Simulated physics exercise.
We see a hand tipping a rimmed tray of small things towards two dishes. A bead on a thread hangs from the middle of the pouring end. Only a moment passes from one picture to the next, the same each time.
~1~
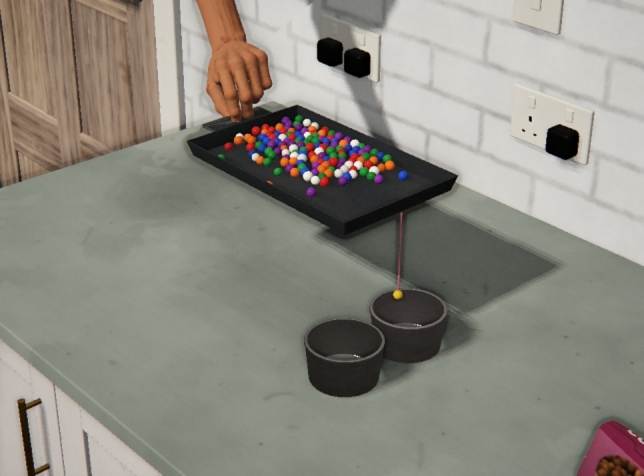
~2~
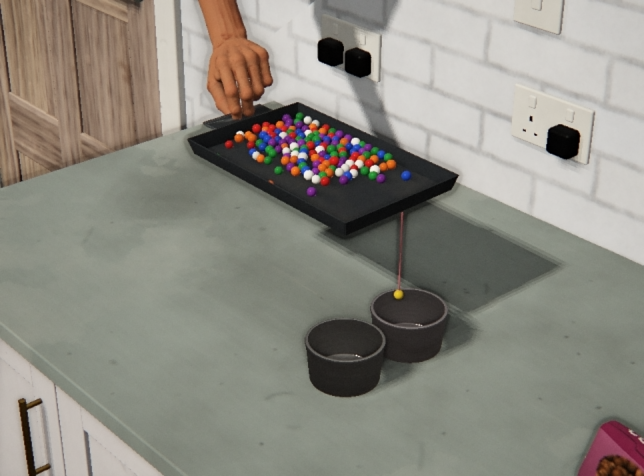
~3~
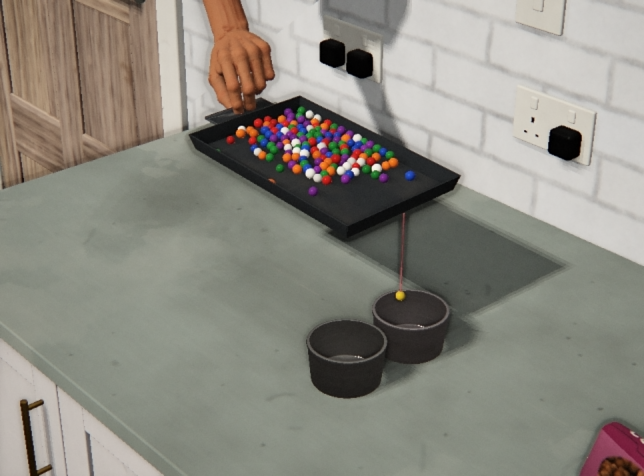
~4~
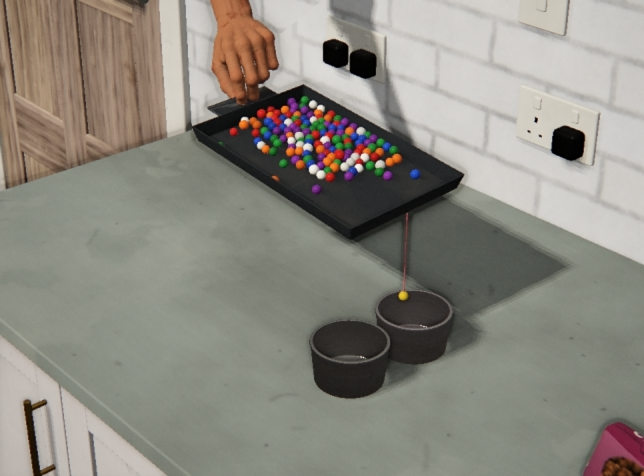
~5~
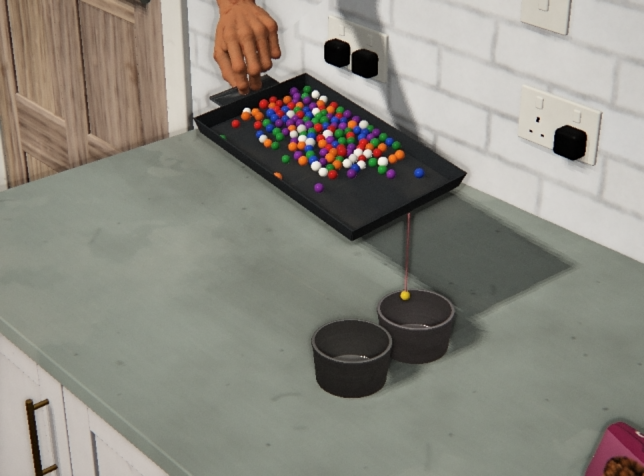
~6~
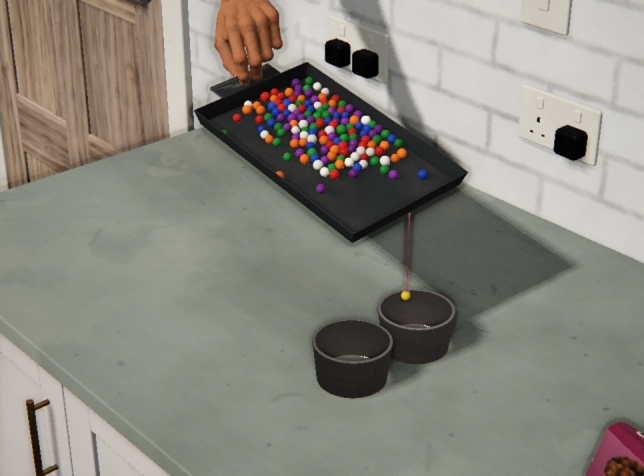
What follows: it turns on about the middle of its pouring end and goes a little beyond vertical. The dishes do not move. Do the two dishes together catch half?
They take more than half between them.
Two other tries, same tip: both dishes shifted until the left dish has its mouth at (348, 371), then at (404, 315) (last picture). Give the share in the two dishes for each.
First some 50, then 0 per cent.
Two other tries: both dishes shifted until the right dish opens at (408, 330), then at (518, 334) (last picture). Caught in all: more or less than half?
At the first place the larger part, at the second not half.
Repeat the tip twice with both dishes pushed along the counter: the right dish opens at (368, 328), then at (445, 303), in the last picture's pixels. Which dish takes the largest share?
The first try: The dish on the right. The second: Left.
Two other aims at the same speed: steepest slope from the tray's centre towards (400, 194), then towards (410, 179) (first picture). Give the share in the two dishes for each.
The first gives 20 %, the second 0 %.
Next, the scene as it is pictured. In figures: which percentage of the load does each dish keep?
The left dish has 80 per cent, the right dish has 0.
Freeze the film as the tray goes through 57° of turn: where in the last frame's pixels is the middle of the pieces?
Roughly at (366, 222).
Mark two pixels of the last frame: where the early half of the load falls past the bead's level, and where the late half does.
Early half (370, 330), late half (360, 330).
Shortly afterwards, tray tipped steeply; the bulk on the tray; a little in the left dish; a little outside both; a little in the air.
Next, tray tipped right over; only a few on the tray; the bulk in the left dish; near a quarter outside both; only a few in the air.
Some moments later, tray tipped past a quarter turn; the bulk in the left dish; near a quarter outside both.
In the end, tray tipped past a quarter turn; the bulk in the left dish; none at all in the right dish; near a quarter outside both.
